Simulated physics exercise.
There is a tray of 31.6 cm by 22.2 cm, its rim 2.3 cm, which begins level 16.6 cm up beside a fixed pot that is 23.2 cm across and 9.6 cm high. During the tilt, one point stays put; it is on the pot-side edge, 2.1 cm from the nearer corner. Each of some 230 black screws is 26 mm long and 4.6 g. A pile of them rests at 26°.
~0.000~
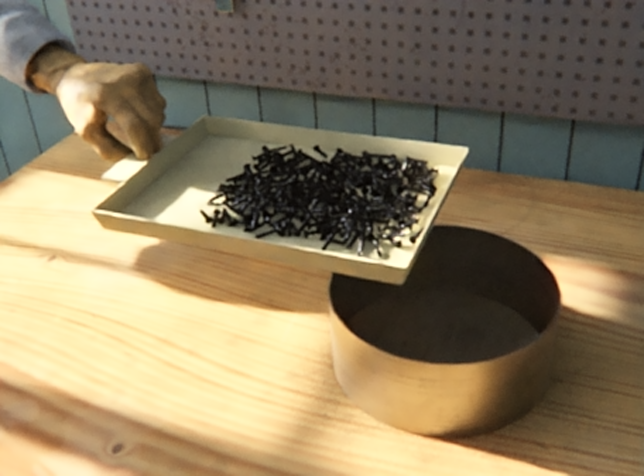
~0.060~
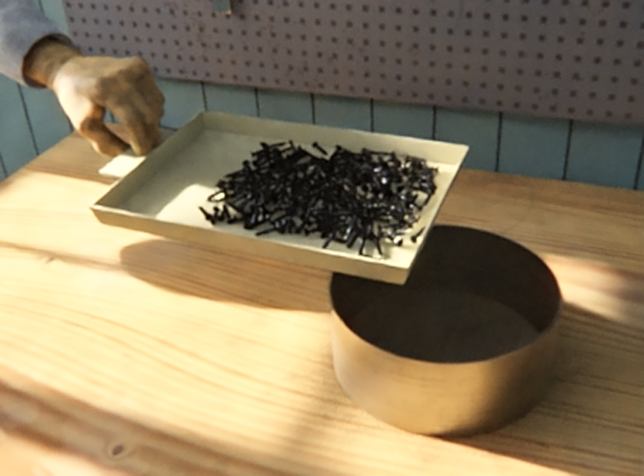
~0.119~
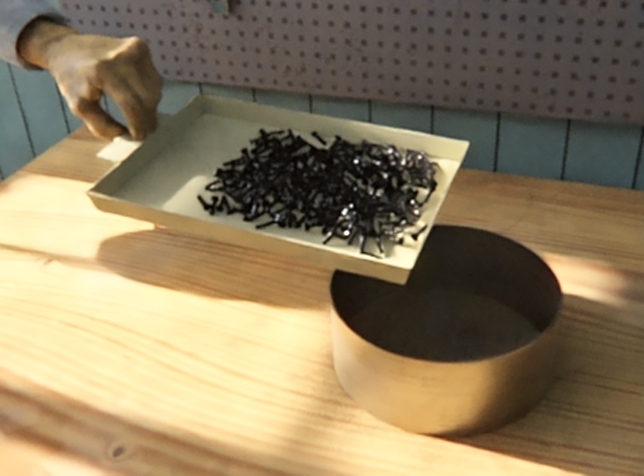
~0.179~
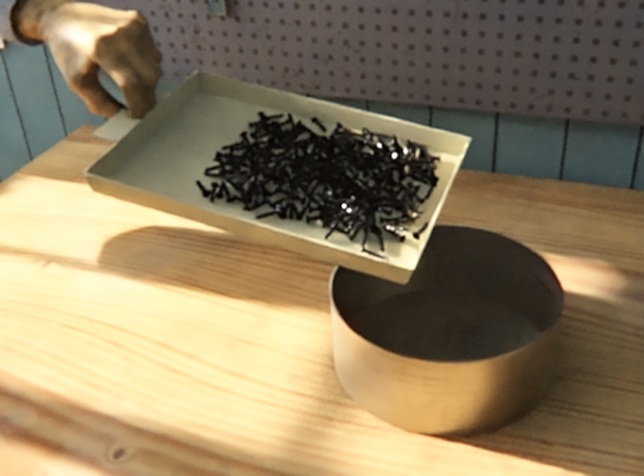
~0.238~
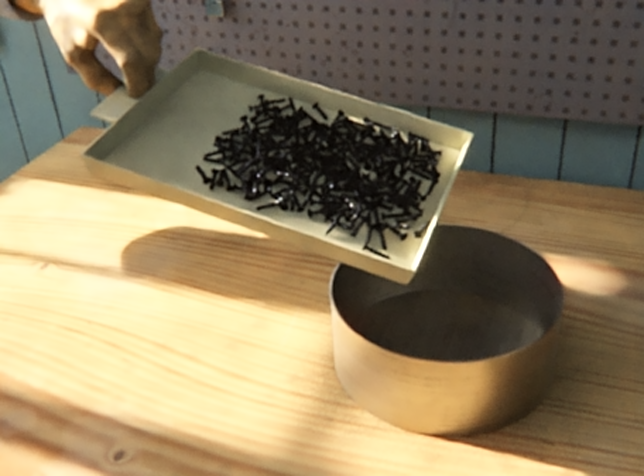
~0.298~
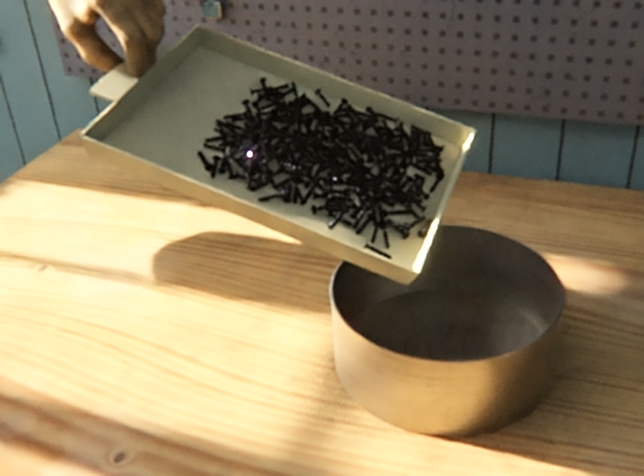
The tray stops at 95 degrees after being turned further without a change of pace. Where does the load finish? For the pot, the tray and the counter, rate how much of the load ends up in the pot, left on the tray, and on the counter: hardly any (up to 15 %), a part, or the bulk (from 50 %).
Pot: The bulk; tray: Hardly any; counter: A part.
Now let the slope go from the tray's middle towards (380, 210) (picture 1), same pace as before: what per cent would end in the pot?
Near 90 percent, give or take.
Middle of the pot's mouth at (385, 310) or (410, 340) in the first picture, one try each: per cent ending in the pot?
That gives roughly 75 per cent and then 90 per cent.
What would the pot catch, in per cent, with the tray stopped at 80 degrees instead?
Roughly 65 %.
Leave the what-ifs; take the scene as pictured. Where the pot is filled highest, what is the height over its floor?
It reaches roughly 3.0 cm.
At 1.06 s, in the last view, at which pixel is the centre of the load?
Load centre est.: (461, 248) px.
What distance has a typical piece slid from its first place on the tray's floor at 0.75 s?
Displacement on the tray: Roughly 9 cm.
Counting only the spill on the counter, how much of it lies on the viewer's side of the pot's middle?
100 %.
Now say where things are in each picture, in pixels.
Tray tilt 0 degrees, front corners at (98, 208) and (402, 263); middle of the pieces at (328, 196); pot at (443, 286), in the first frame.
Tray tilt 1 degrees, front corners at (96, 204) and (403, 262); middle of the pieces at (328, 194), in the second frame.
Tray tilt 5 degrees, front corners at (93, 190) and (406, 263), lowest corner right front; middle of the pieces at (328, 186), in the third frame.
Tray tilt 9 degrees, front corners at (90, 171) and (409, 264), lowest corner right front; middle of the pieces at (329, 177), in the fourth frame.
Tray tilt 14 degrees, front corners at (88, 153) and (412, 265), lowest corner right front; middle of the pieces at (330, 168), in the fifth frame.
Tray tilt 19 degrees, front corners at (88, 134) and (415, 267), lowest corner right front; middle of the pieces at (333, 159); pot at (445, 284). Its pace works out near 80 degrees a second, in the sixth frame.
After 0.75 s, tilt 55 degrees; the tray holds 100 %, the pot 0 %.
Then, at 1.06 s, tilt 80 degrees; the tray holds 65 %, the pot 15 %.
Then, at 1.46 s, tilt 95 degrees; the tray holds 0 %, the pot 70 %.
By 2.2 s all is still; pot 75 %, tray 0 %, counter 25 %.
